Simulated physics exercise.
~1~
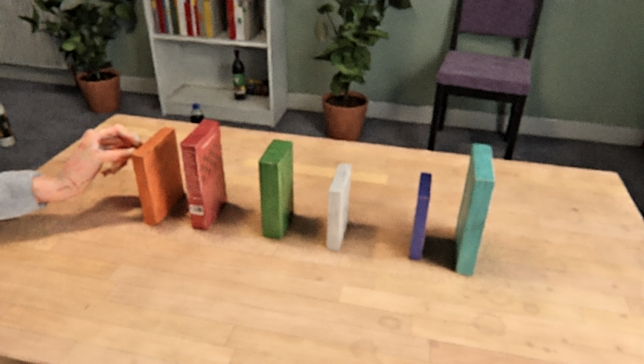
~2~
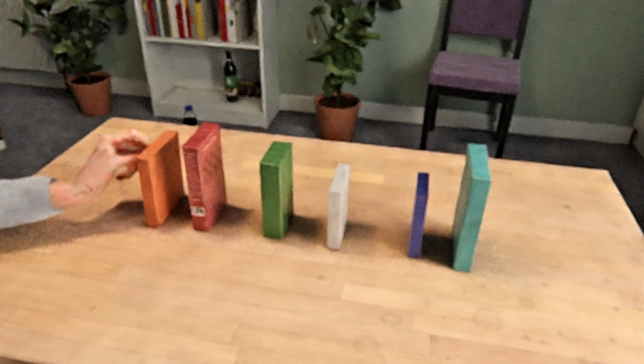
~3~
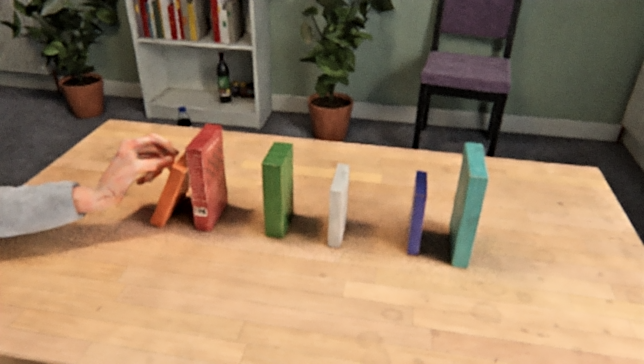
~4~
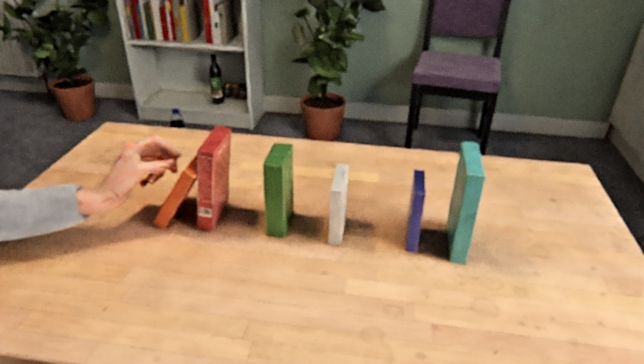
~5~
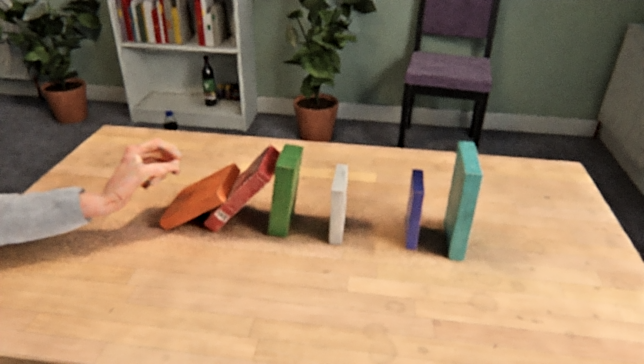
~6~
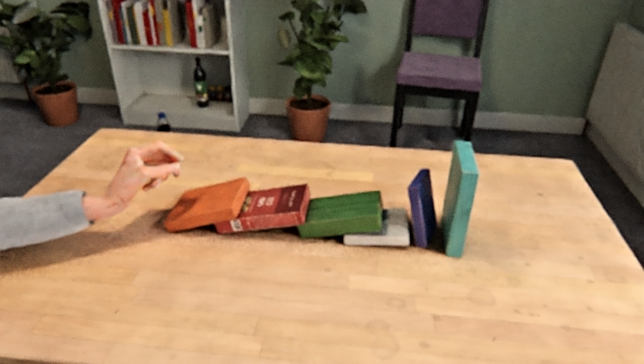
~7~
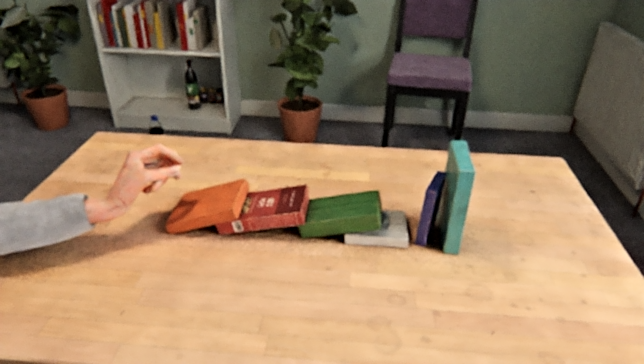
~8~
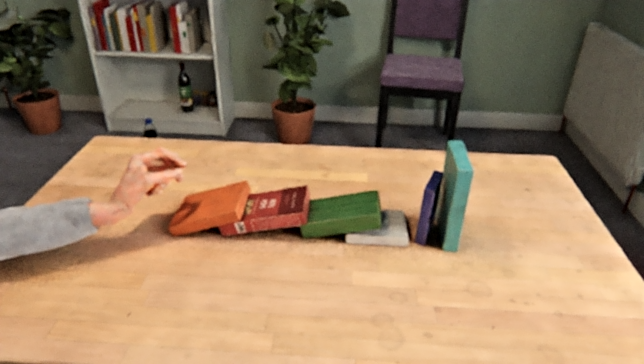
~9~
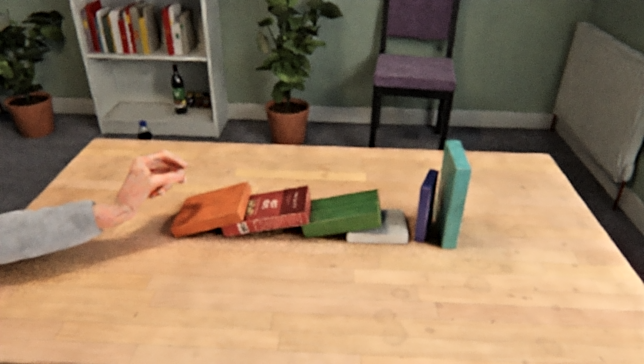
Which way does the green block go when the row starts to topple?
The green block moves to the right, ending up lying on its side.
